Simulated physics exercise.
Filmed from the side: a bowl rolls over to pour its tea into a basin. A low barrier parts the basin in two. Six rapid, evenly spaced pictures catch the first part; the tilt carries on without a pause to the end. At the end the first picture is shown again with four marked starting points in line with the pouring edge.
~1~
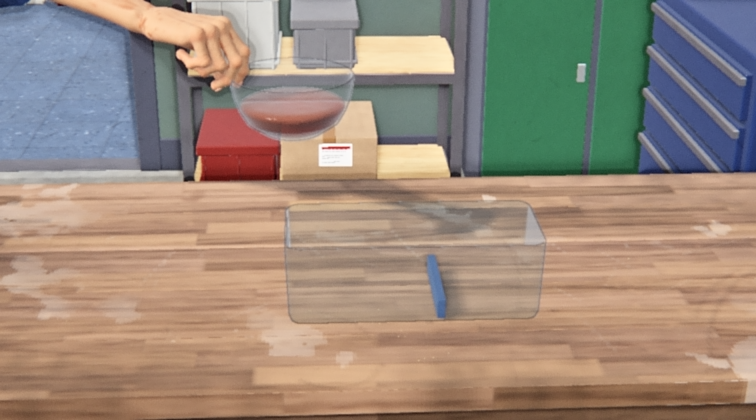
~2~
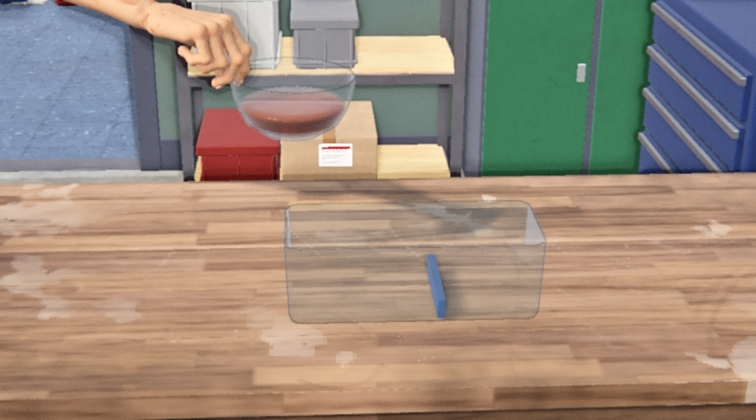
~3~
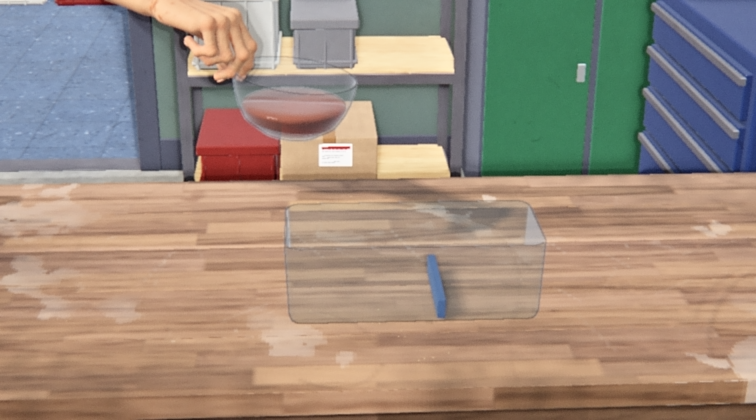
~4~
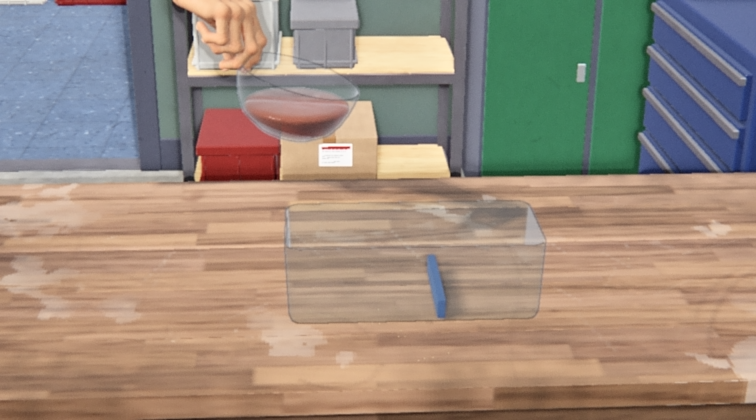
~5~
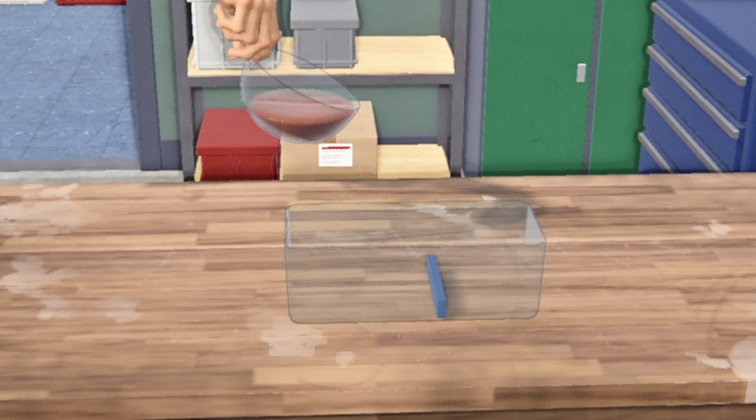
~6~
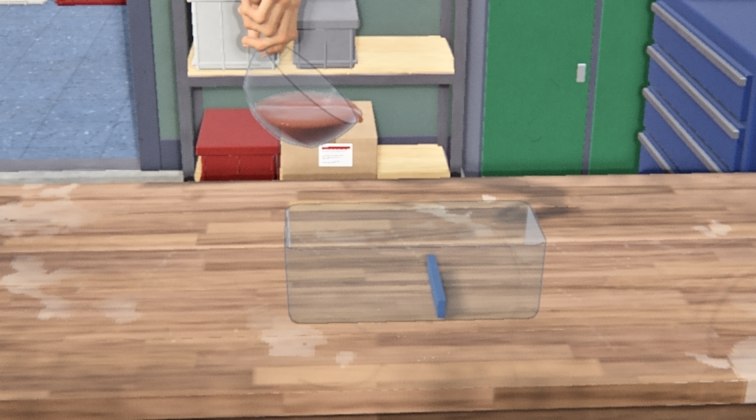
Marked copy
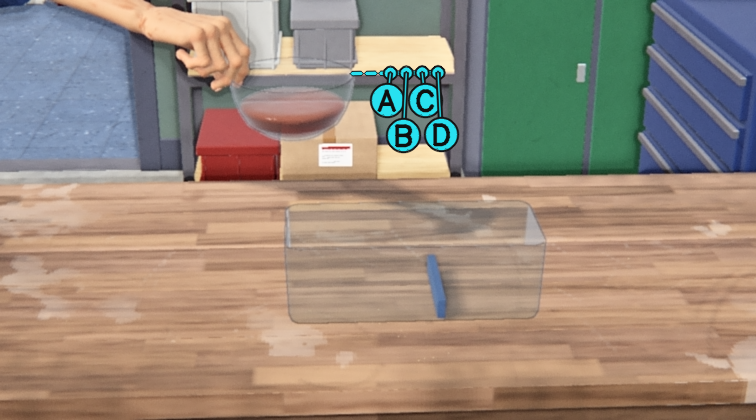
A hand tips a clear bowl of reddish-brown tea rightward until liquid reaches its lip.
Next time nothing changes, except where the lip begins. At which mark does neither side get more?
Choose B.
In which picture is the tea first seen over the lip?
Picture 6.
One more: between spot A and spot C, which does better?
That would be C.
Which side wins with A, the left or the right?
The left one.
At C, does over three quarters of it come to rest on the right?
No.
On the marked copy, A at (390, 73); B at (406, 73); C at (422, 72); D at (438, 72).
With A, about 74 % ends left of the wall and 24 % right of it.
With B, about 50 % ends left of the wall and 48 % right of it.
With C, about 35 % ends left of the wall and 64 % right of it.
With D, about 23 % ends left of the wall and 76 % right of it.
